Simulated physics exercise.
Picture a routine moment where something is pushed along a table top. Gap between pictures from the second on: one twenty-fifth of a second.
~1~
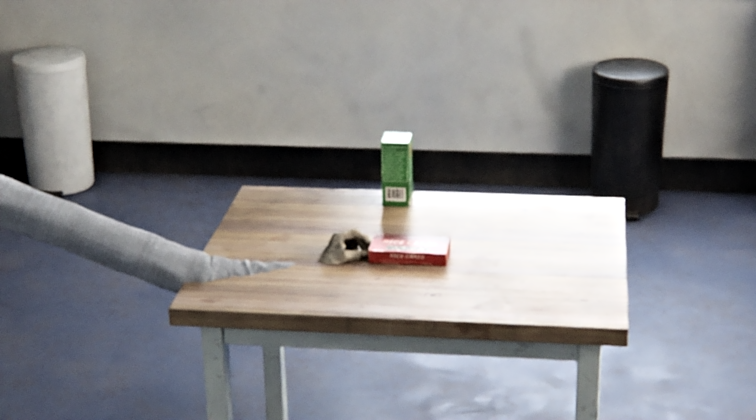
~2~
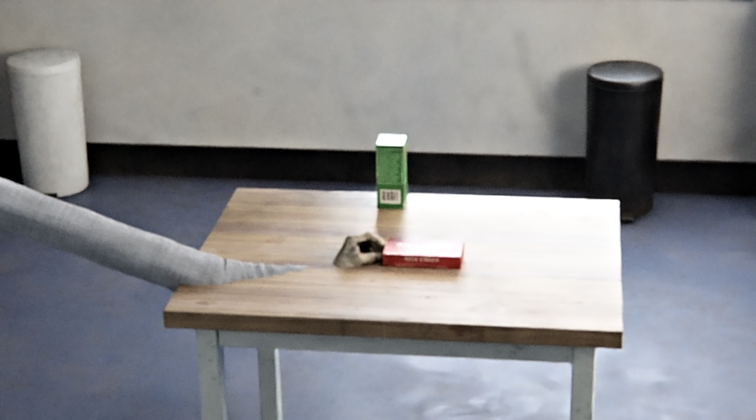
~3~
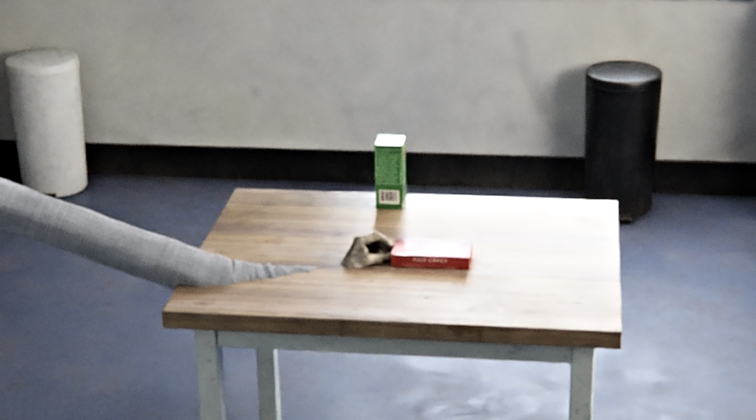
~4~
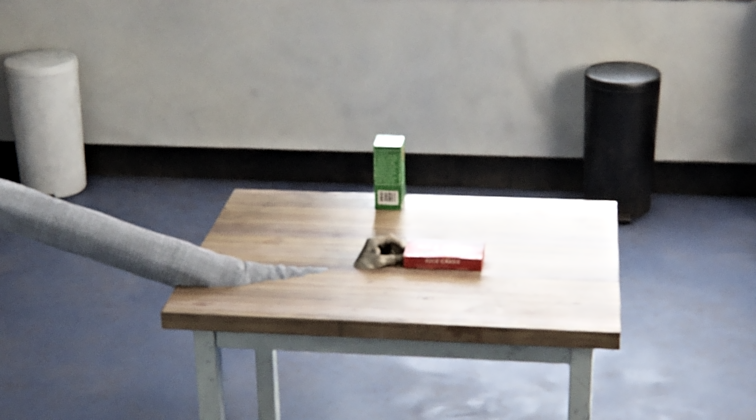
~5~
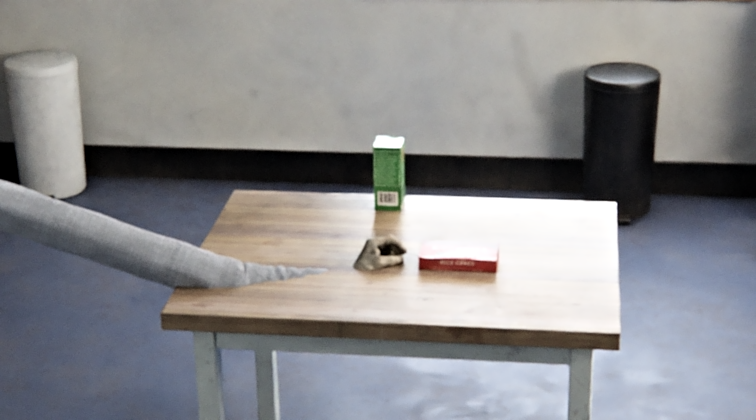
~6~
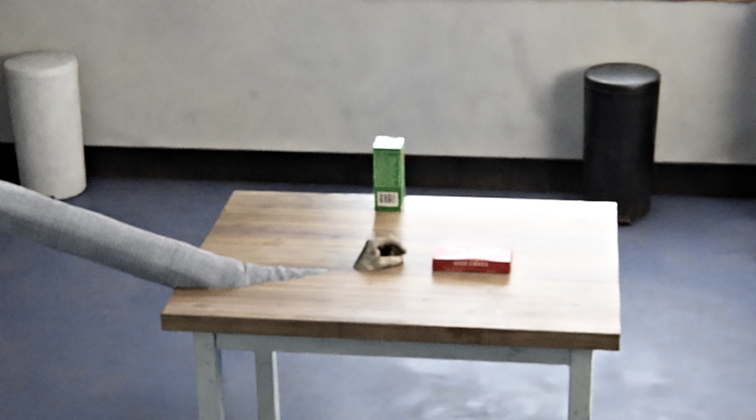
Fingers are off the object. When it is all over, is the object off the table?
Never goes off.
Then, 0.10 s on from there, red packet shifted about its own width near (501, 258).
Then, 0.20 s on from there, red packet shifted about its own width near (522, 259).
Then, 0.30 s on from there, red packet shifted about its own width near (535, 259).
In the end, moved from the start, red packet. At the end, from the last picture's camera, red packet near (541, 260).
